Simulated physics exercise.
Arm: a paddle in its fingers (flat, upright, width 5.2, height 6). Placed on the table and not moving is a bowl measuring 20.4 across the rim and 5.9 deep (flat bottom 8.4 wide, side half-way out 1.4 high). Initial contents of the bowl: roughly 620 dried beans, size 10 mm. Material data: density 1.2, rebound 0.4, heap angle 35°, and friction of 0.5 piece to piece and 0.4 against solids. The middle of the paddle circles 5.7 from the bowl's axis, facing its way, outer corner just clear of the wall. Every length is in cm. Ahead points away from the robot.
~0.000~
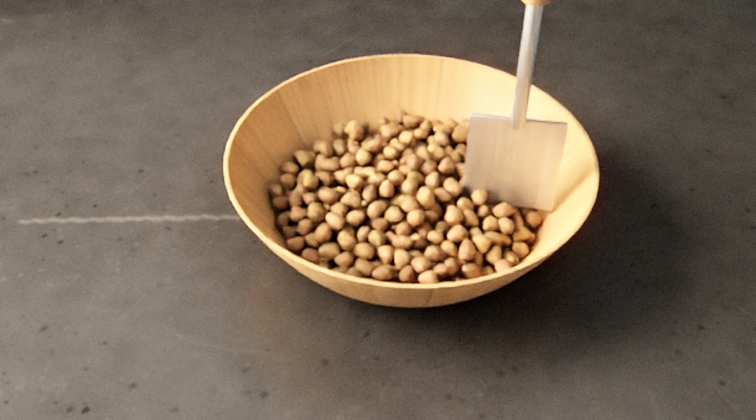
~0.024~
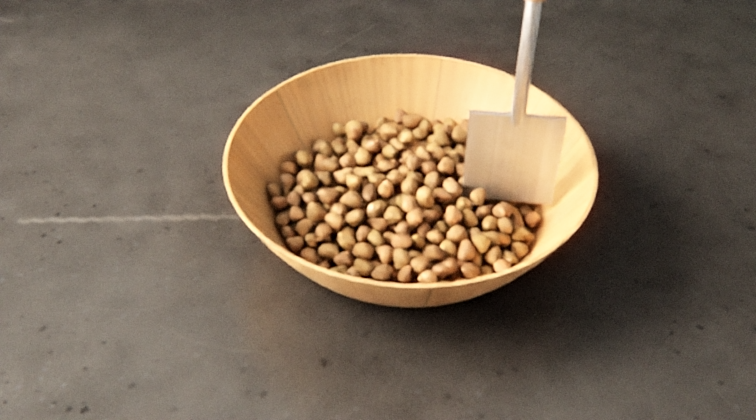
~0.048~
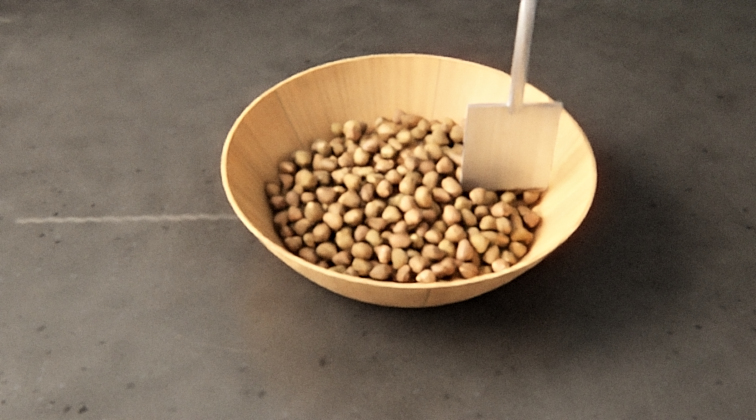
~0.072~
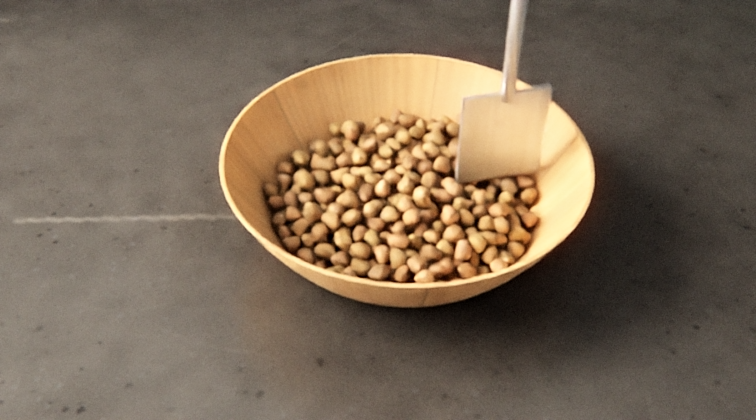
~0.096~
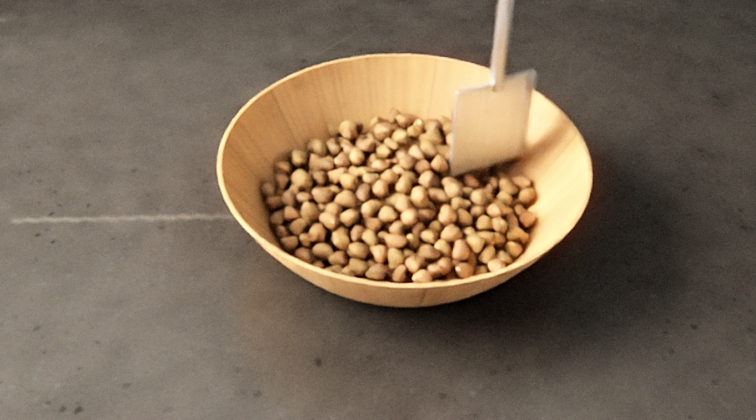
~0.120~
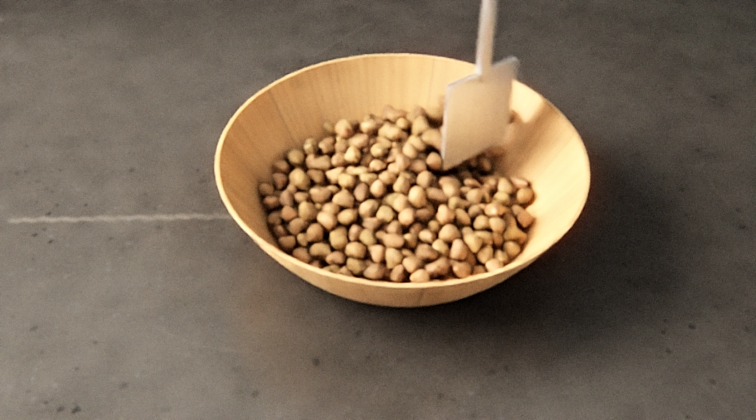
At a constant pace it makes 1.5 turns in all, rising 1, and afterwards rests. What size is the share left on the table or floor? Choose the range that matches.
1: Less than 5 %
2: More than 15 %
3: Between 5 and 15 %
3, between 5 and 15 %.
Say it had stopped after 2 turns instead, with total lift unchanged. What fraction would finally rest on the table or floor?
I'd expect around 15 per cent.
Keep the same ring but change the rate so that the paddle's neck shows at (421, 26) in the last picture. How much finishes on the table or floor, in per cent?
It works out to roughly 25 percent.
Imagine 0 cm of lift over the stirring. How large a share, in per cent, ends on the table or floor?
My guess is close to 15 per cent.
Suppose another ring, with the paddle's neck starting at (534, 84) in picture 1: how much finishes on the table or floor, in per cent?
Roughly 0 per cent.
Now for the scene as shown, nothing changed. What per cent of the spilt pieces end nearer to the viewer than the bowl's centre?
It comes out near 60 percent.
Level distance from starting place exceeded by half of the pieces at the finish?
Around 1 centimetres.
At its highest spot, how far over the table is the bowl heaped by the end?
5.0 cm, give or take.
After 0.53 s, 240° round, highest piece 8 above the table; 609 in the bowl, 7 on the table or floor, 9 in flight or on the tool.
After 0.95 s, 74° round, highest piece 8 above the table; 572 in the bowl, 50 on the table or floor, 3 in flight or on the tool.
After 1.35 s, 180° round, highest piece 5 above the table; 563 in the bowl, 62 on the table or floor.
After 2.05 s, 180° round, highest piece 5 above the table; 563 in the bowl, 62 on the table or floor.
At rest, 563 in the bowl, 62 on the table or floor. That is 10 % on the table or floor.
